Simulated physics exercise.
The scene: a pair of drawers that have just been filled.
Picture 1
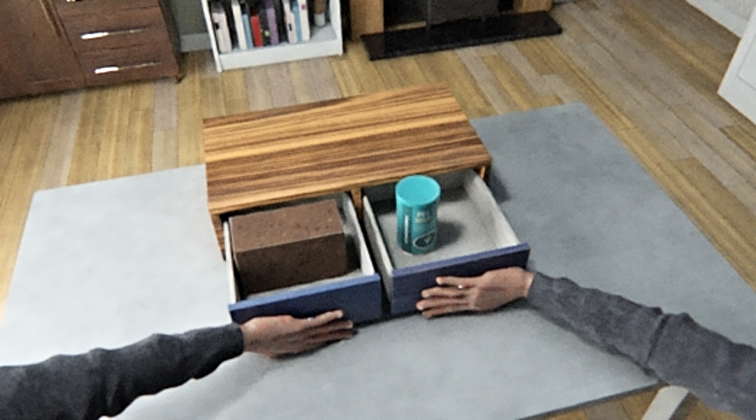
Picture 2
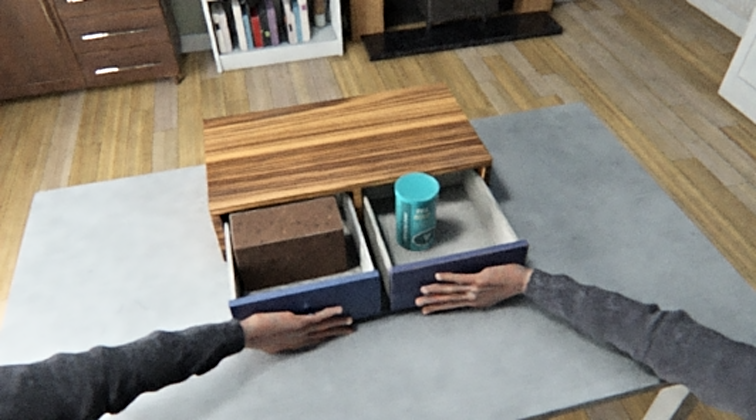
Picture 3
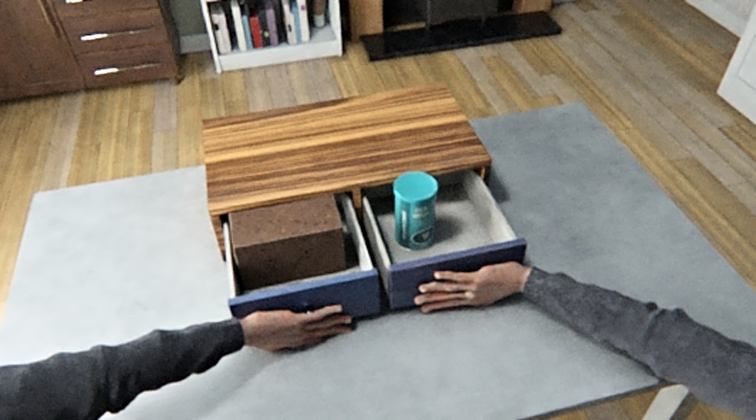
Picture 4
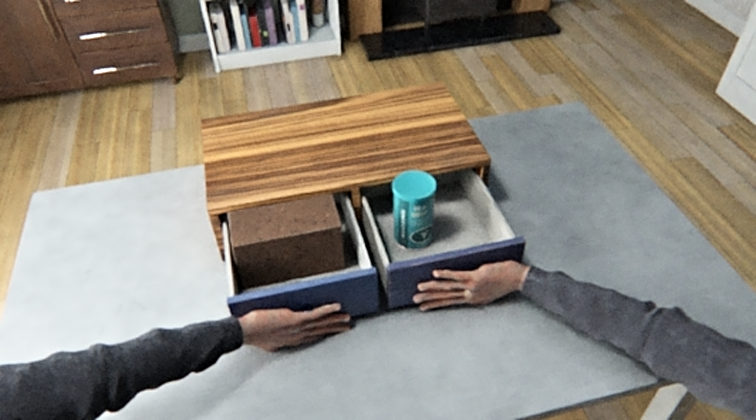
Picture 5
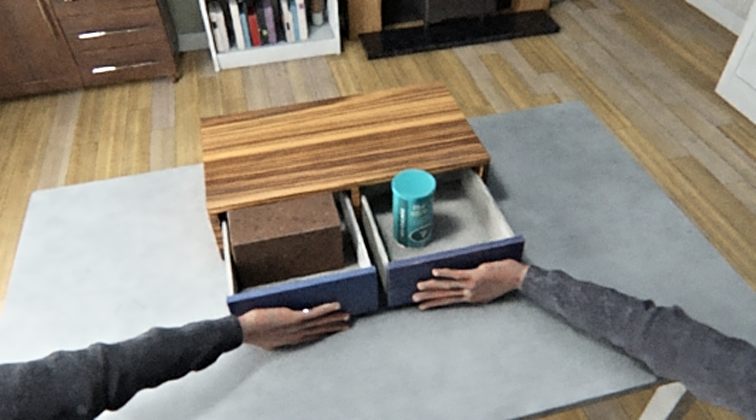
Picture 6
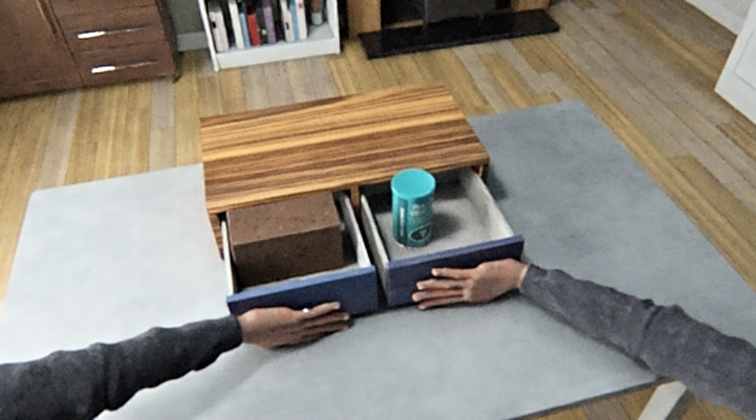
At the start, two blue-fronted drawers stand wide open from a striped wooden chest, a brown block in the left one and a turquoise pot in the right, with a hand resting against each front. The hands and drawers then shift only very slightly, and both drawers are still wide open at the end.
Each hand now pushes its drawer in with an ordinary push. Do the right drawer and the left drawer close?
Outcome: The right drawer will not close, the left drawer will not close.
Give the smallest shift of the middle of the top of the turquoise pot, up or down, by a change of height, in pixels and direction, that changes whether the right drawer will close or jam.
A shift of 16 pixels, going down.
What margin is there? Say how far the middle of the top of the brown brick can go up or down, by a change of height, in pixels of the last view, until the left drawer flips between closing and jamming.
A shift of 8 pixels, going down.
Then, 0.30 s after the last picture, right drawer starting in; left drawer starting in.
Then, 0.52 s after the last picture, right drawer about half in; left drawer stopped, still ajar.
At rest, the right drawer jams; the left drawer jams.
